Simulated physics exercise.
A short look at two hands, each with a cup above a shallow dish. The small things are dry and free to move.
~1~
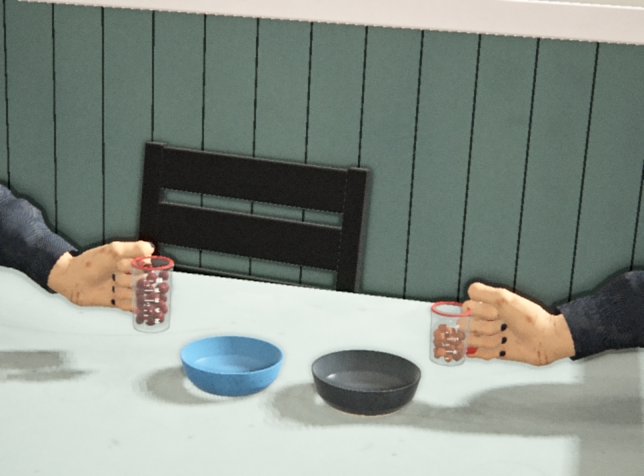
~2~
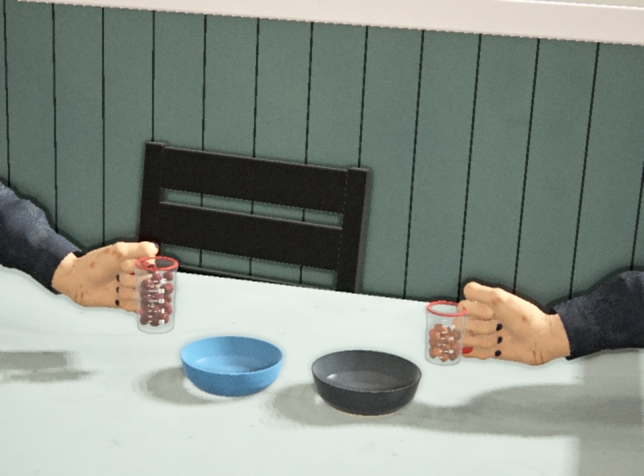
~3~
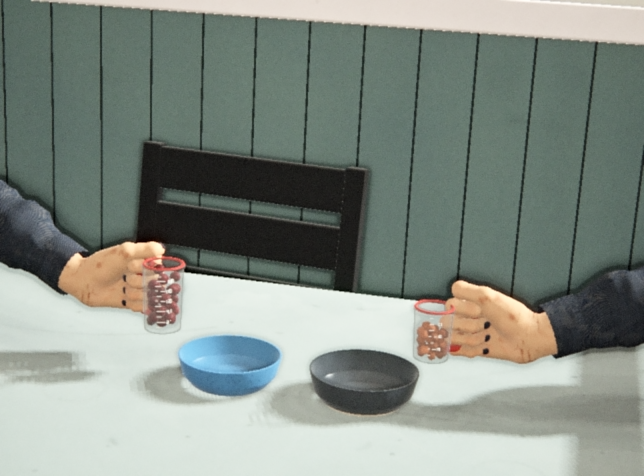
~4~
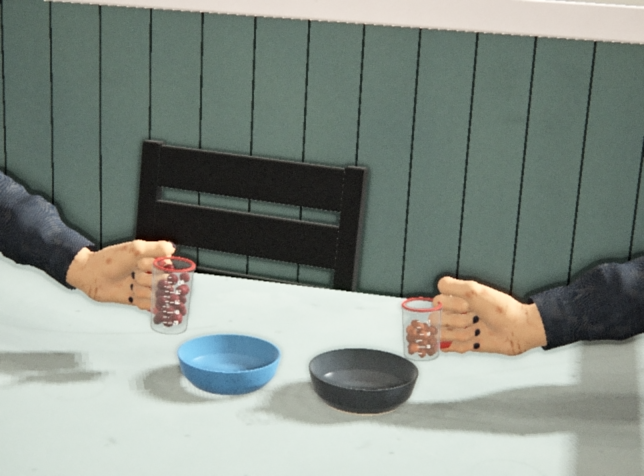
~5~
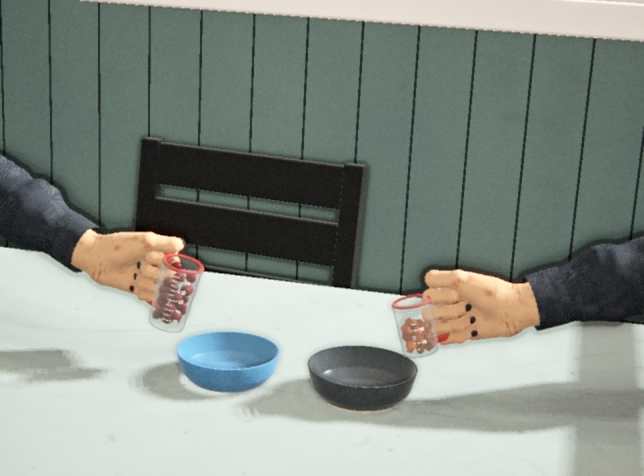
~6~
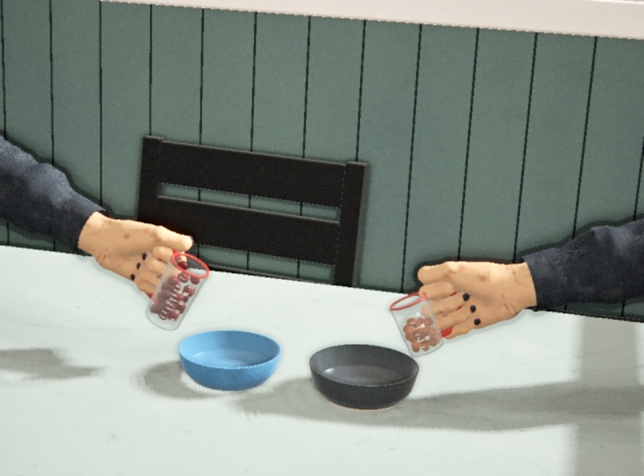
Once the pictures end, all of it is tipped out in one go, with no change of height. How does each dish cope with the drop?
On the left the dish catches the lot, on the right it catches the lot.
Then, 0.43 s later than the last frame, left, every one still in the cup; right, every one still in the cup.
Then, 0.89 s later than the last frame, left, every one still in the cup; right, every one still in the cup.
Then, 1.43 s later than the last frame, left, roughly a quarter still in the cup, the larger part in the dish, about a tenth in the air; right, every one in the dish.
When it is over, left, every one in the dish, not one outside the dish; right, every one in the dish, not one outside the dish.
